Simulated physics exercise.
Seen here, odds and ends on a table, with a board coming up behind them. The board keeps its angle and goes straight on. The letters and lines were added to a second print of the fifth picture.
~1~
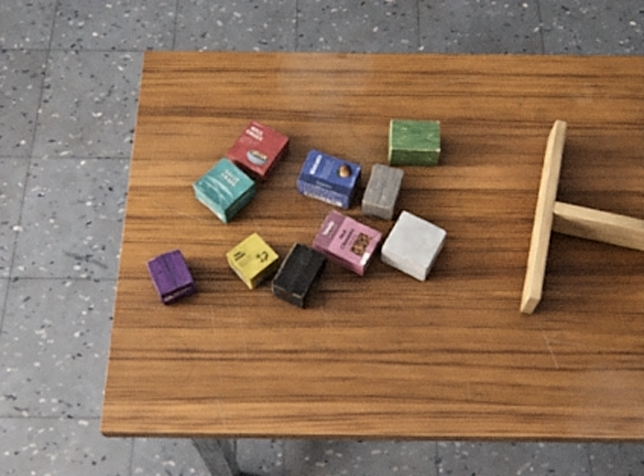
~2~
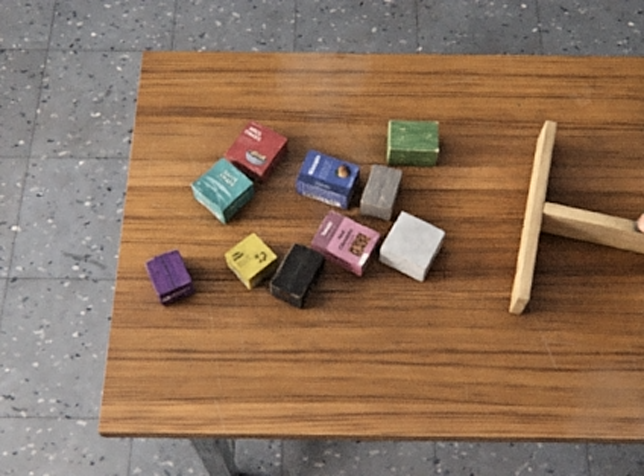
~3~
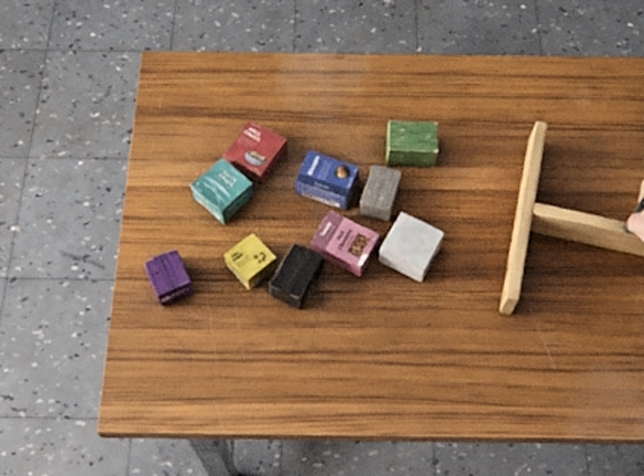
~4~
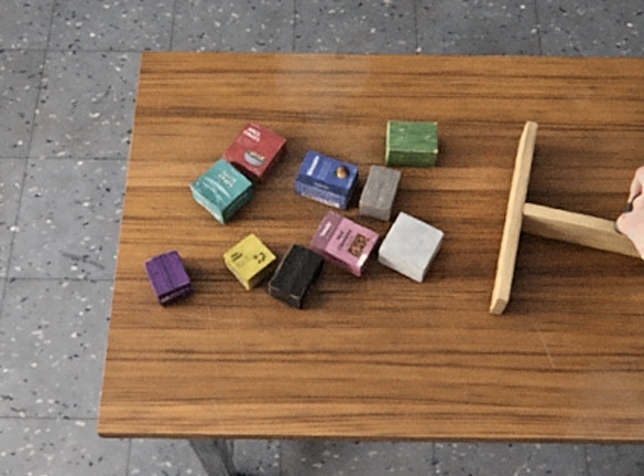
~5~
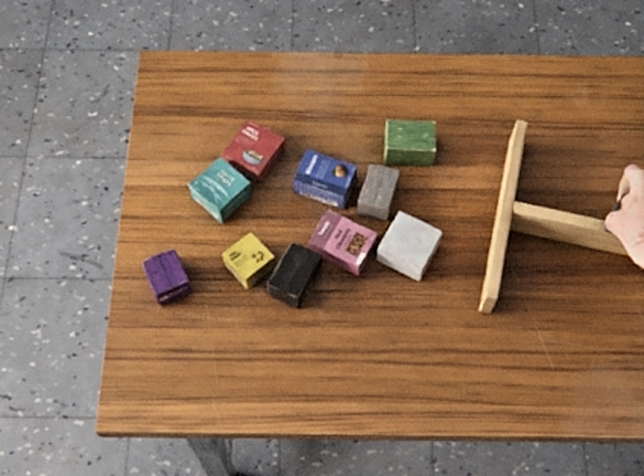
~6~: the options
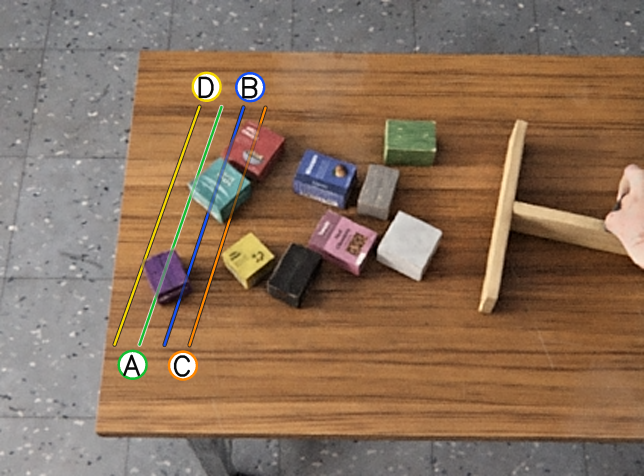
At first, small coloured boxes and blocks lie scattered on a wooden table, with a T-shaped wooden board standing to their right. Fingers come into view at the right edge, and the board slides slowly left a short way, with more of the hand showing on its handle, while the objects stay essentially still.
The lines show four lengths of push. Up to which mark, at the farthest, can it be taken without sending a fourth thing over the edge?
At B, and not beyond.
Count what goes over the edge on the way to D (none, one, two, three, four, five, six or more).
By then, six or more.
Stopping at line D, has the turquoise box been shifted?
By then, yes.
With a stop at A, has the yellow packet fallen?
Yes.
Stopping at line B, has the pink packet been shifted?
Yes.
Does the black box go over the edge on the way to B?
No.
On the copy, A at (183, 218); B at (206, 218); C at (230, 219); D at (160, 218).
On B. First, board (400, 204); green block (385, 139); white block (360, 245).
Then, board (292, 202); purple box (159, 278); turquoise box (177, 177).
Finally, board (207, 201); turquoise box over the edge; purple box over the edge; two fallen.
By contrast, A drops four; C is within the limit but short; D drops seven.
